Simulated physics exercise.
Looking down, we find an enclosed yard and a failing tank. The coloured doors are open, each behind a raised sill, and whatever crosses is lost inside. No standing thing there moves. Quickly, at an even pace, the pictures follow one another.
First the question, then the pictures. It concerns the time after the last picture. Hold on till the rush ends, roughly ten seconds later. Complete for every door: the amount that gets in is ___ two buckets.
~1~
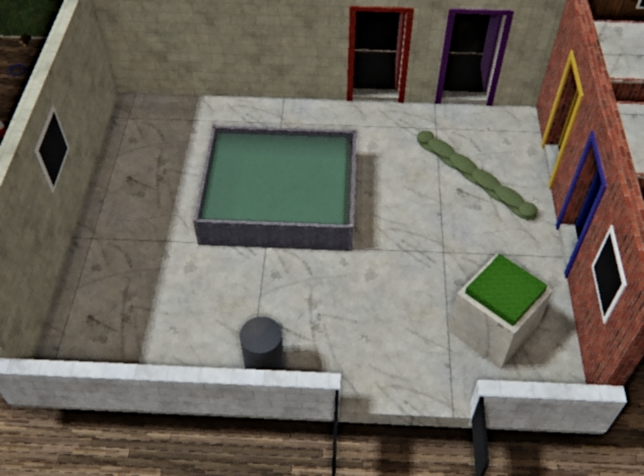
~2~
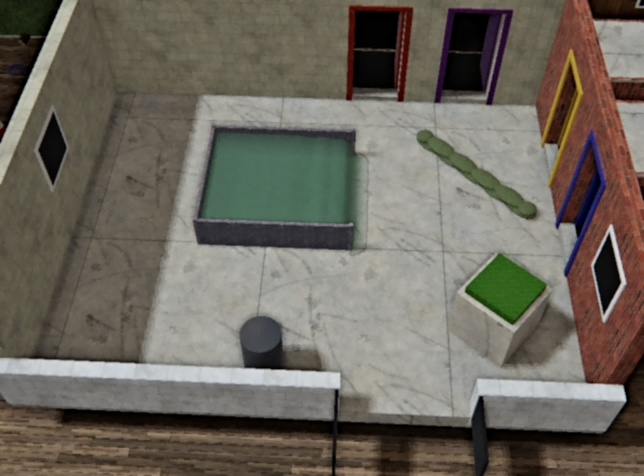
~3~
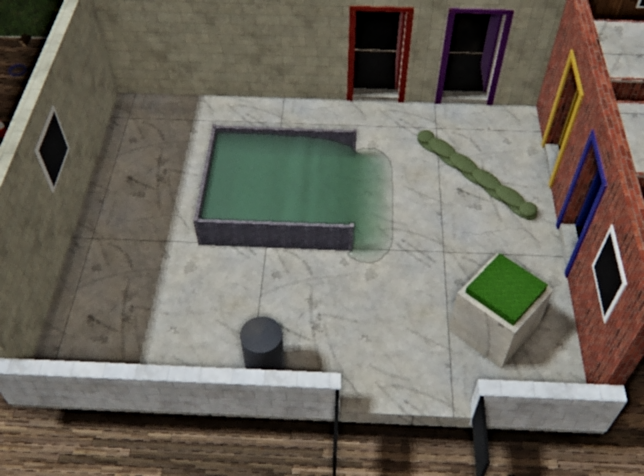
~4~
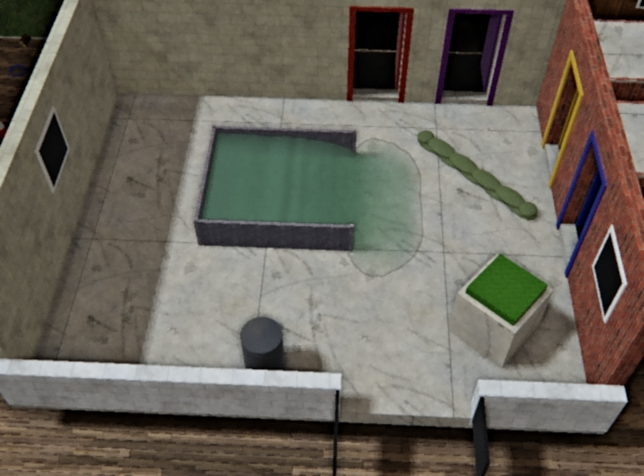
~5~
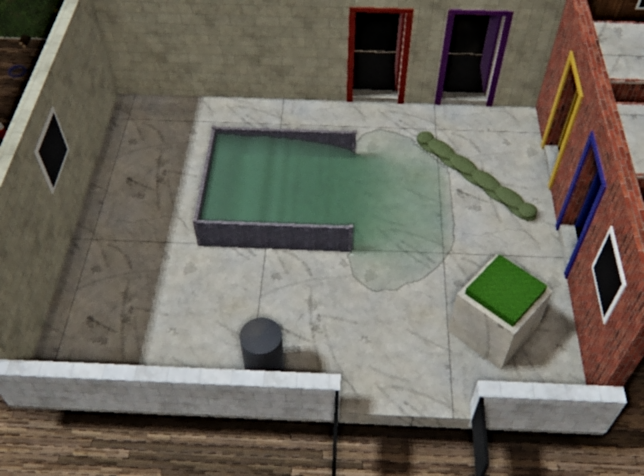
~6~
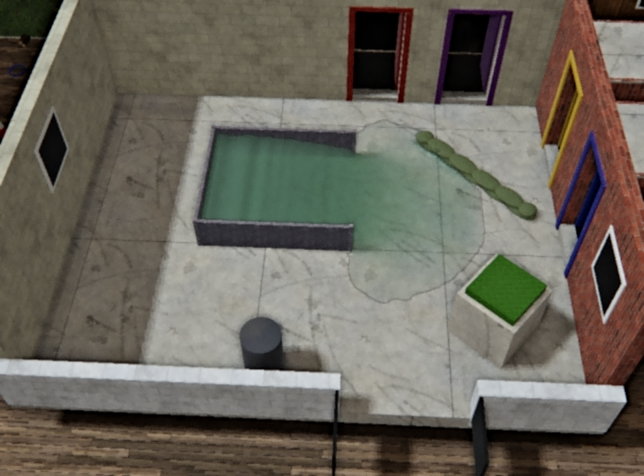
Red door: At most; blue door: More than; yellow door: At most; purple door: At most.
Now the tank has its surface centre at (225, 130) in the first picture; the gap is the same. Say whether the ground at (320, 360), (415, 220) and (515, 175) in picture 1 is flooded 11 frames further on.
Going through the three spots in turn: Stays untouched, gets wet, gets wet.
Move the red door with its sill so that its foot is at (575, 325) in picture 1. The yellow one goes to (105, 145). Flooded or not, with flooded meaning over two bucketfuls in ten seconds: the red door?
I reckon the red door tops it.
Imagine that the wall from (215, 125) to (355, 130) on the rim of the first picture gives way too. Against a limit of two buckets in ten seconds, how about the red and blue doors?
Against the threshold, red door beats it and blue door misses it.
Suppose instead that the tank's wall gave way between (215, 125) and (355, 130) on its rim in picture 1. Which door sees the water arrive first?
I'd name the red door.
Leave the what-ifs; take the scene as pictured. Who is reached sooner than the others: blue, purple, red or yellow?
Answer: The blue door.
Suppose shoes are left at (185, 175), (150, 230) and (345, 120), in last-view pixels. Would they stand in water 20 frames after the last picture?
In that order the points end up high and dry, high and dry and soaked.
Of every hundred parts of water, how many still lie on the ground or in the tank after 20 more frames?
Near 96 percent, give or take.
A moment on, water covers 25 % of the floor; the red door not reached, the blue door wet at the sill, nothing in, the yellow door not reached, the purple door not reached.
Next, water covers 30 % of the floor; the red door wet at the sill, nothing in, the blue door over two buckets in, the yellow door wet at the sill, nothing in, the purple door wet at the sill, nothing in.
Then, water covers 40 % of the floor; the red door wet at the sill, nothing in, the blue door far over two buckets in, the yellow door wet at the sill, nothing in, the purple door wet at the sill, nothing in.
Later, water covers 65 % of the floor; the red door wet at the sill, nothing in, the blue door far over two buckets in, the yellow door wet at the sill, nothing in, the purple door wet at the sill, nothing in.
In the end, water covers 90 % of the floor; the red door under two buckets in, the blue door far over two buckets in, the yellow door wet at the sill, nothing in, the purple door wet at the sill, nothing in.
